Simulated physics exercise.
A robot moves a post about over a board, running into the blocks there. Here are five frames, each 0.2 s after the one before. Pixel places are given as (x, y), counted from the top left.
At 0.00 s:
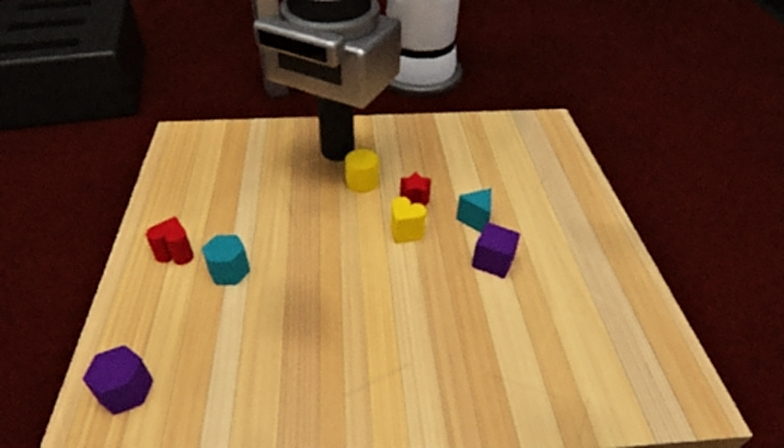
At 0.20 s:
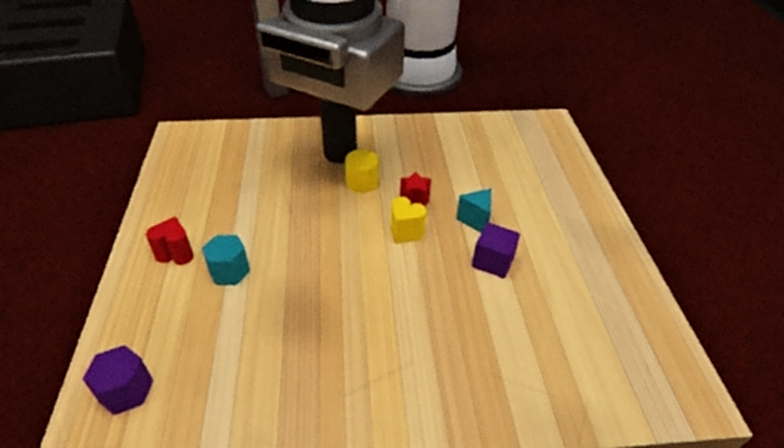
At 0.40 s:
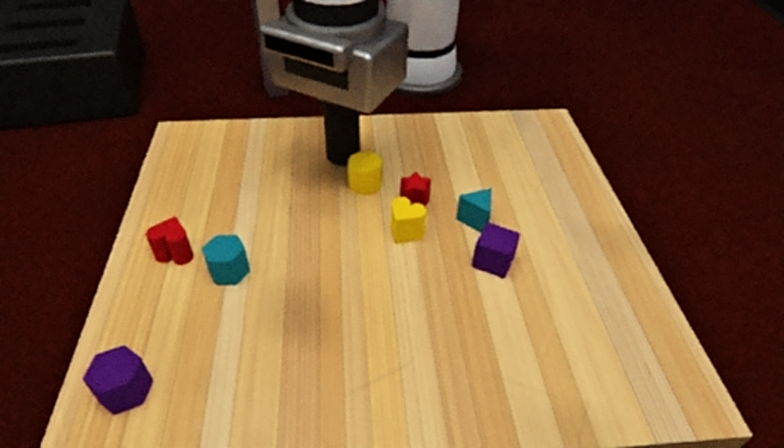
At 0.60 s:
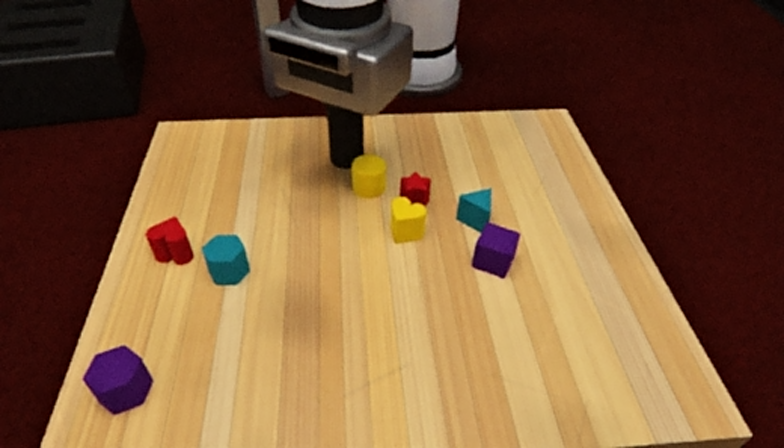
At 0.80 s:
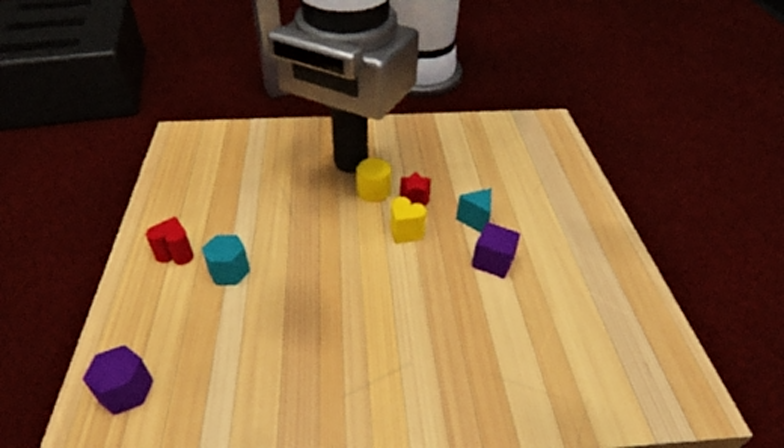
To begin with, a robot's dark post stands just behind a yellow round block on a wooden board scattered with red, turquoise, purple and yellow blocks. The post edges slightly forward and right, then nudges the round block a short way in that direction, while the other blocks stay put.
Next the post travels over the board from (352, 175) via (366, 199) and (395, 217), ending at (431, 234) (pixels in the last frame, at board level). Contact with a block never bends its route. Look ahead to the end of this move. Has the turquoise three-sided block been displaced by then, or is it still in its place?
It shifts position.
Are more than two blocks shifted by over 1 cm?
In short: Yes.
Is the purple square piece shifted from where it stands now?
I believe not.
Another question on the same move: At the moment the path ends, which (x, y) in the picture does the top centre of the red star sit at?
The middle of its upper face should be somewhere near (454, 180).
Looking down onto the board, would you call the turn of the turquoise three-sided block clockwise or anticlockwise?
The sense of turning is clockwise.
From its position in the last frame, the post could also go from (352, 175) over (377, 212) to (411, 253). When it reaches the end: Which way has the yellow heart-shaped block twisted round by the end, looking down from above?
Clockwise.
On the path given first. One third of the way, post at (366, 187); yellow circular block at (398, 186); yellow heart-shaped block at (409, 210); red star at (431, 183).
Two thirds of the way, post at (396, 206); yellow circular block at (434, 197); yellow heart-shaped block at (421, 221), turned 75° clockwise; red star at (449, 180), turned 40° anticlockwise.
At the end, post at (433, 222); yellow circular block at (469, 202); yellow heart-shaped block at (434, 234), turned 110° clockwise; red star at (454, 180), turned 70° anticlockwise; turquoise three-sided block at (494, 194), turned 30° clockwise; purple square piece not moved.
